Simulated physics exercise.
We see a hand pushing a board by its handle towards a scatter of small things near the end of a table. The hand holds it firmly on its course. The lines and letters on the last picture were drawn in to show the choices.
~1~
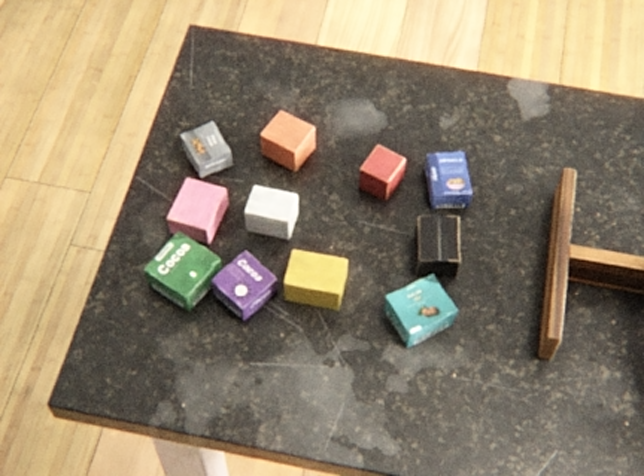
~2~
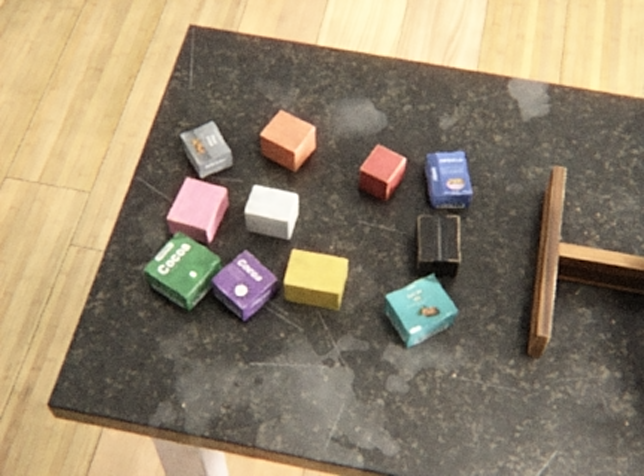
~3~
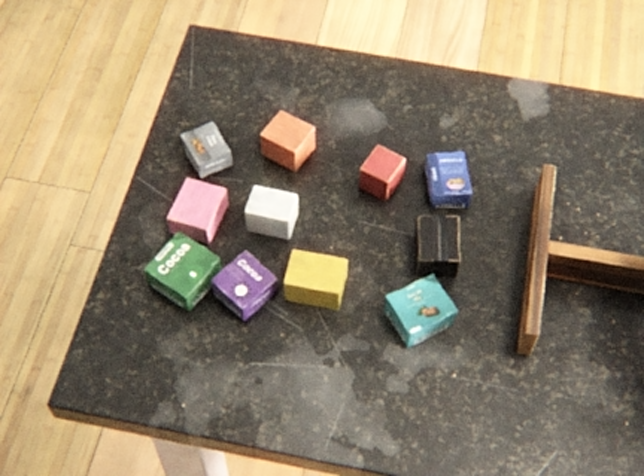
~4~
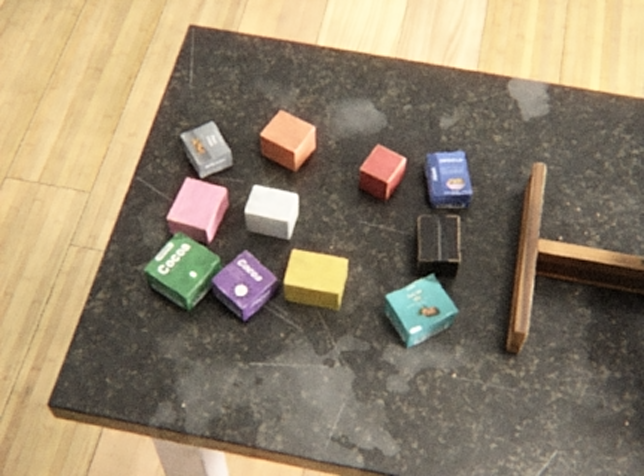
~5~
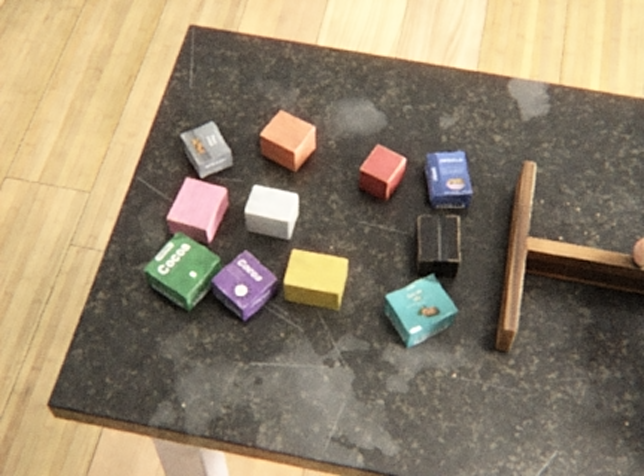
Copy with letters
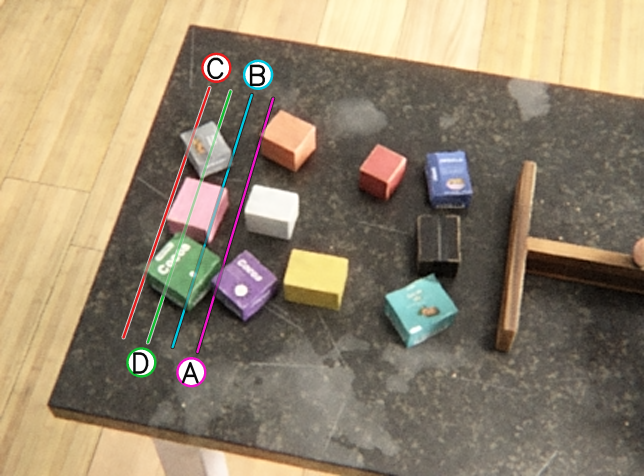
To begin with, small coloured blocks and packets lie scattered on a dark speckled tabletop, with a wooden board on a handle standing to their right. The board then slides steadily left, narrowing the gap to the untouched, motionless items, and finally part of a hand shows on the handle at the right edge.
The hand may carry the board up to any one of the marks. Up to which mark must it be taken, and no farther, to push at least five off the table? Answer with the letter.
Up to line C.
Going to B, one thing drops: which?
The pink block.
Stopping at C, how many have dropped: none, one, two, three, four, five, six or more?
In all, six or more.
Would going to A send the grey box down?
No.
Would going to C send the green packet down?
Yes.
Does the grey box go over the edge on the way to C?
Yes.
On the marked copy, A at (238, 215); B at (215, 211); C at (170, 203); D at (193, 207).
Following C. Soon after the start, board (392, 218); green packet (172, 270); purple packet (227, 275).
Later, board (266, 196); pink block (157, 203); green packet (130, 285).
In the end, board (170, 178); white block over the edge; pink block over the edge; six fallen.
As for the rest, A drops none; B drops only one; D drops only four.
